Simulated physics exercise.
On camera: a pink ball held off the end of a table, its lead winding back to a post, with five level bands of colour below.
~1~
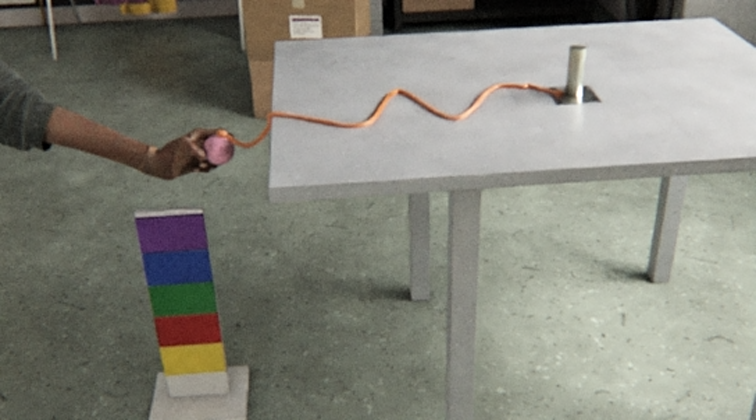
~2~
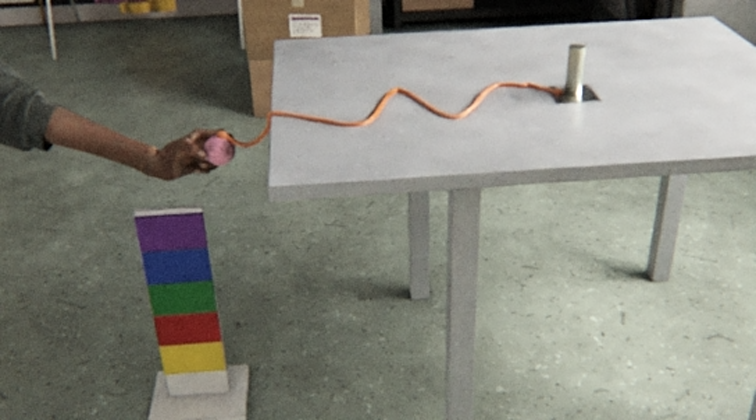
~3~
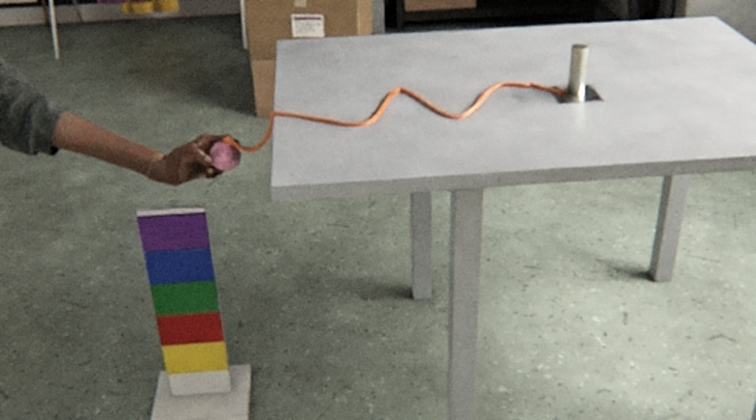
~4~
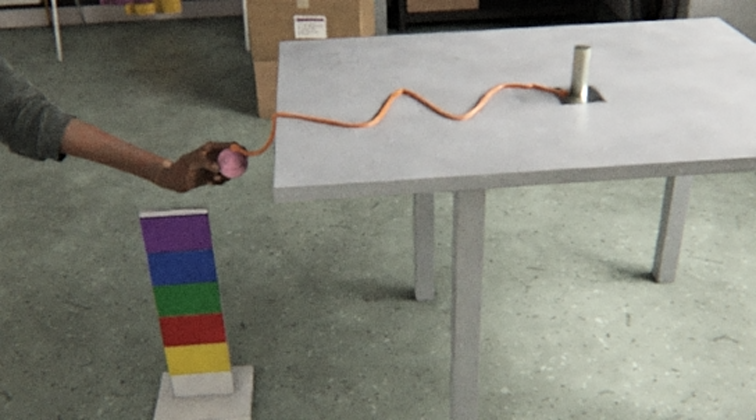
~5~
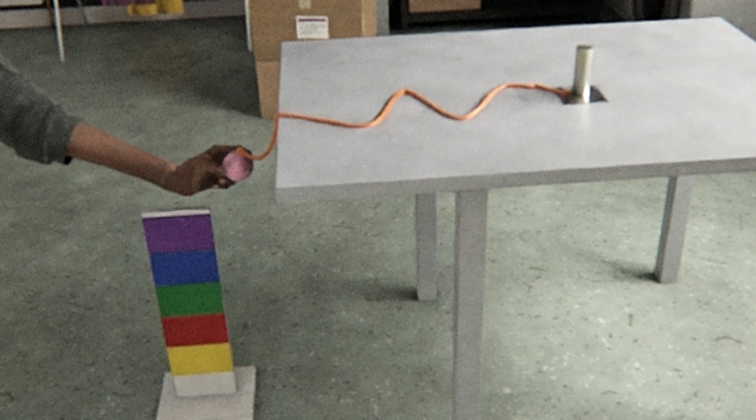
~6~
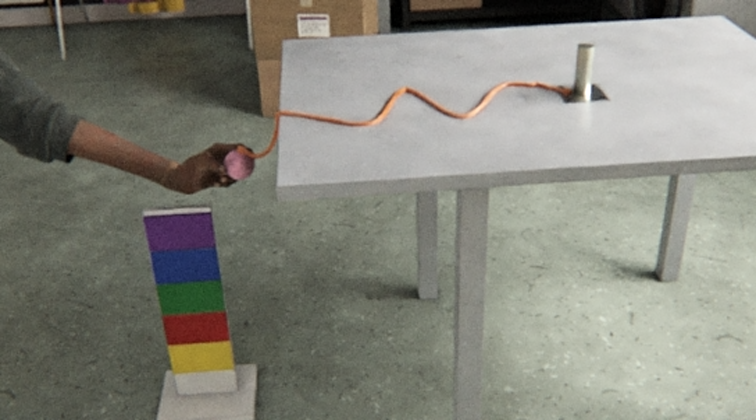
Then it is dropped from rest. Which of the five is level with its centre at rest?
At red.
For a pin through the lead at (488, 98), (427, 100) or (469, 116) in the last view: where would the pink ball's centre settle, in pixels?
Try by try, around (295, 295), (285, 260) and (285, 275).
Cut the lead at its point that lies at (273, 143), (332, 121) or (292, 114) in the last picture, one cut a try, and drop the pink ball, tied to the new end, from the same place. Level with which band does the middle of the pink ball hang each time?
Taking them in turn: Green; purple; blue.
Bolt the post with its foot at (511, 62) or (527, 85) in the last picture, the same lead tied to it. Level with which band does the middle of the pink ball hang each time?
Try by try: Yellow; yellow.
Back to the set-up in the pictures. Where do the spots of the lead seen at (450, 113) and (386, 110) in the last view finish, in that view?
The first at (384, 106), the second at (281, 144).
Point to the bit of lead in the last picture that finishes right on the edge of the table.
That spot is around (392, 100).
Soon after, ball near (318, 321); level with red.
Then, ball near (284, 324); level with red.
At rest, ball near (301, 324); level with red. Its centre hangs level with the red band.
